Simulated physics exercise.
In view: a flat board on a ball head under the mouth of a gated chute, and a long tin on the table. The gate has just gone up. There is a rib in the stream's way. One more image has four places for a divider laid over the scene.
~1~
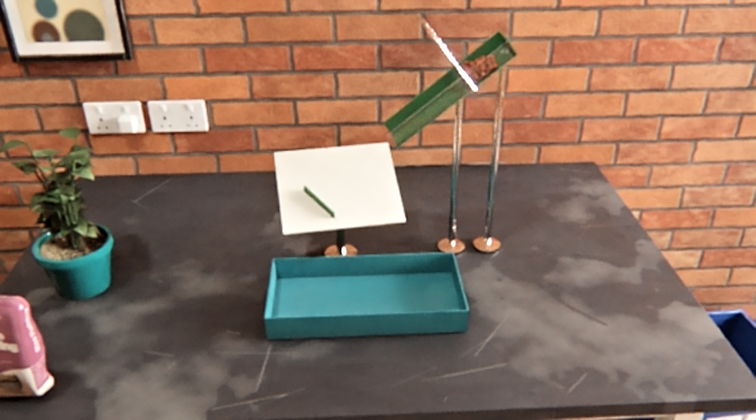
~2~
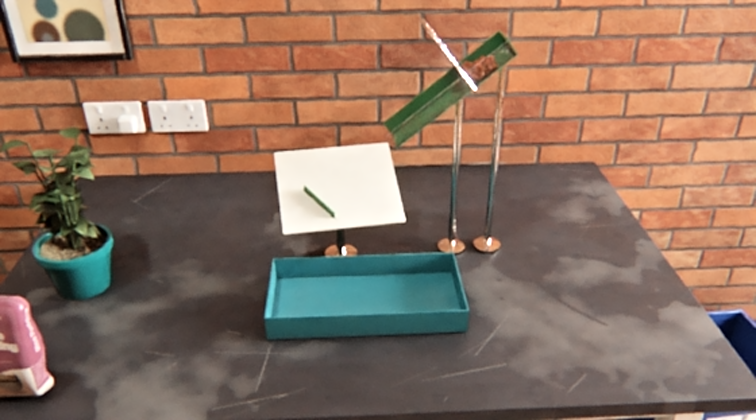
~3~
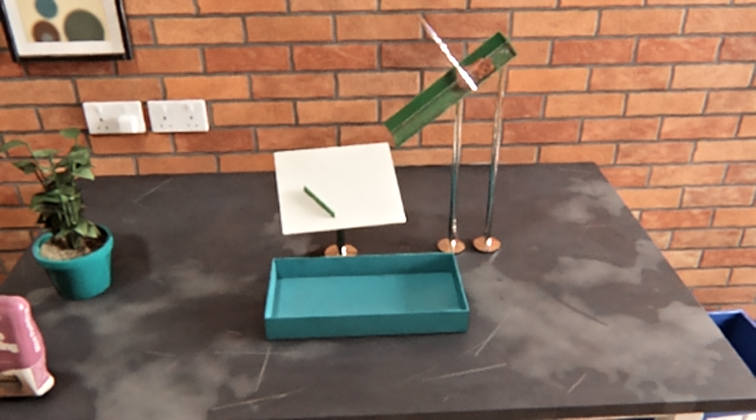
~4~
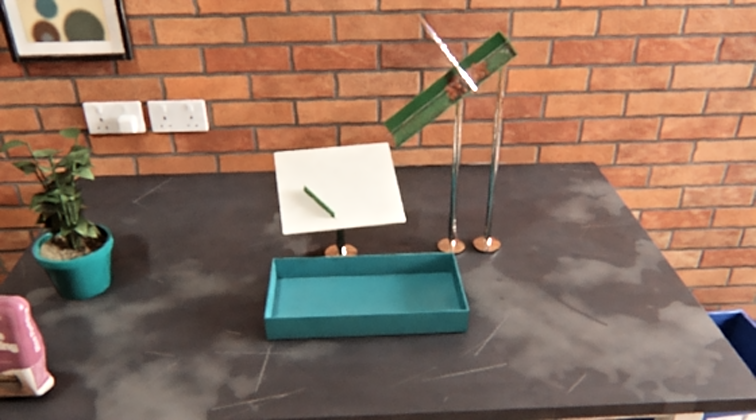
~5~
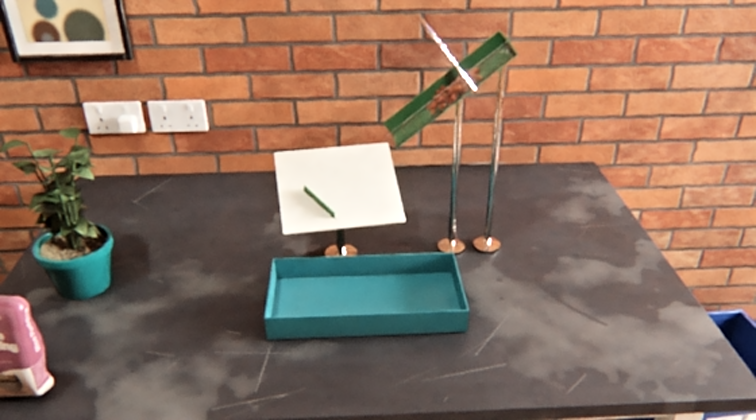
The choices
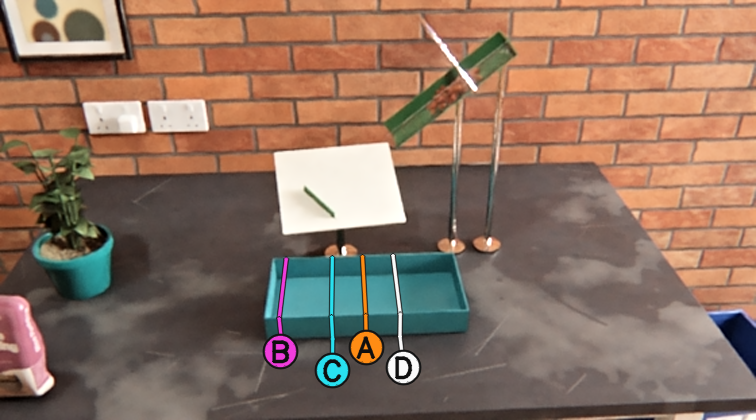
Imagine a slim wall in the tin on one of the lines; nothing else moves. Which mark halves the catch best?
I would pick line A.
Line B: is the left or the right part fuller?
More lands on the right.
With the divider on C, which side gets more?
Right.
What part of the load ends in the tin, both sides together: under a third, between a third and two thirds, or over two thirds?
About that: Over two thirds.
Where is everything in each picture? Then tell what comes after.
In the first frame, load behind the gate near (477, 68), clay pellets; lip of the chute near (395, 142), sloping fairly steeply.
In the second frame, middle of the board near (338, 186), tilted gently; middle of its low edge near (345, 227); of its high edge near (332, 148).
In the third frame, front corners of the tin near (265, 318) and (468, 310), empty; front of the load near (461, 83).
In the fourth frame, middle of the load near (467, 83); its front near (450, 95), close to a quarter of the way to the lip; rib from (304, 186) to (335, 213).
In the fifth frame, middle of the load near (457, 90); its front near (429, 107), close to half of the way to the lip.
On the marked copy, line A crosses the front rim at (365, 314); line B crosses the front rim at (279, 317); line C crosses the front rim at (331, 315); line D crosses the front rim at (400, 313).
If A is chosen, of what is caught, the bulk on the left of the divider, close to a quarter on the right.
If B is chosen, of what is caught, only a few on the left of the divider, all but a few on the right.
If C is chosen, of what is caught, a small share on the left of the divider, all but a few on the right.
If D is chosen, of what is caught, the whole lot on the left of the divider, none at all on the right.
